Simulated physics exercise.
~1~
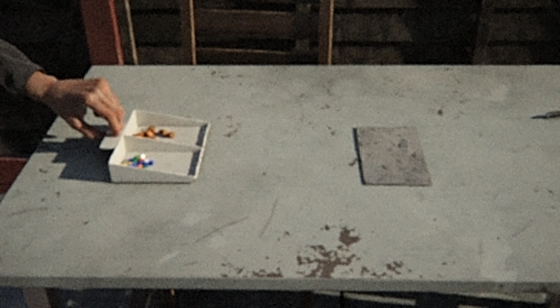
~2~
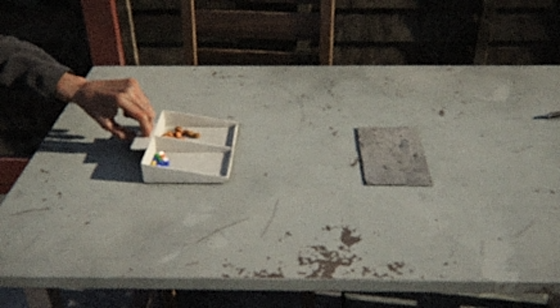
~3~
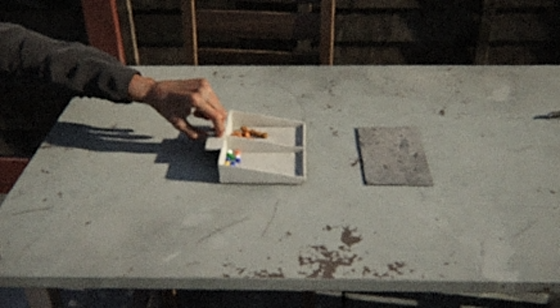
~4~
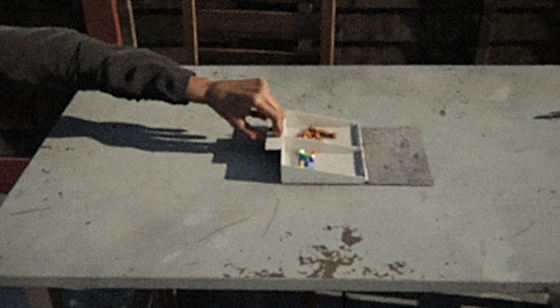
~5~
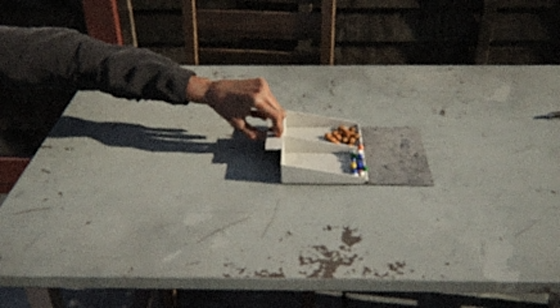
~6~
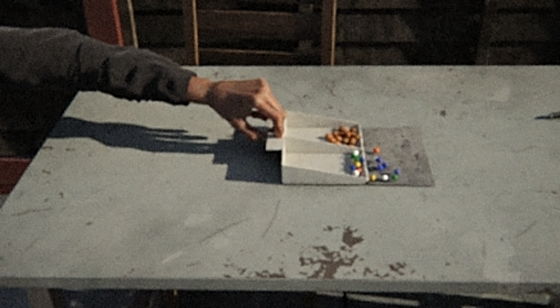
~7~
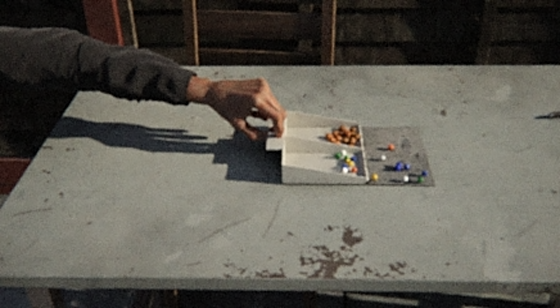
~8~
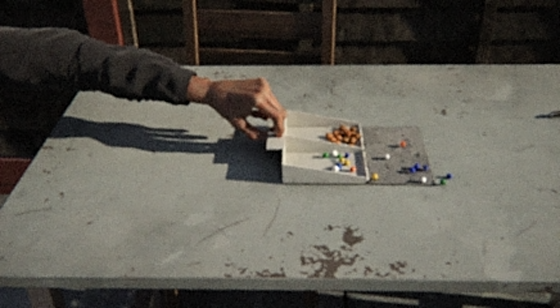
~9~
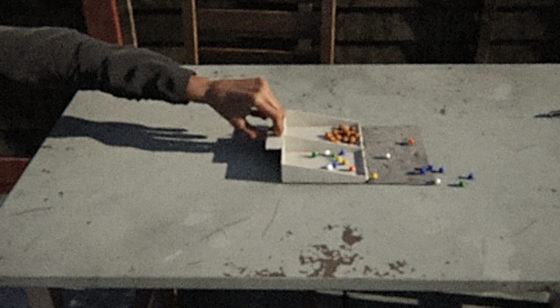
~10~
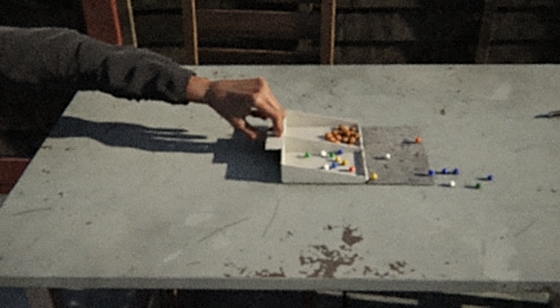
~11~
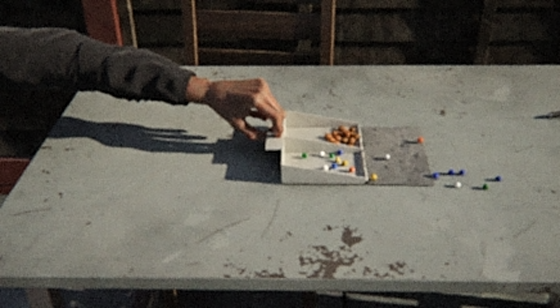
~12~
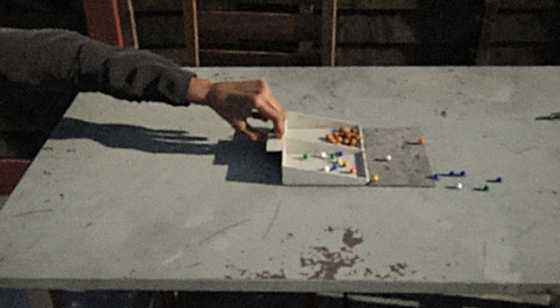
A hand-pushed tray slides right, stops at a slab, and some colourful nearer pieces spill out.
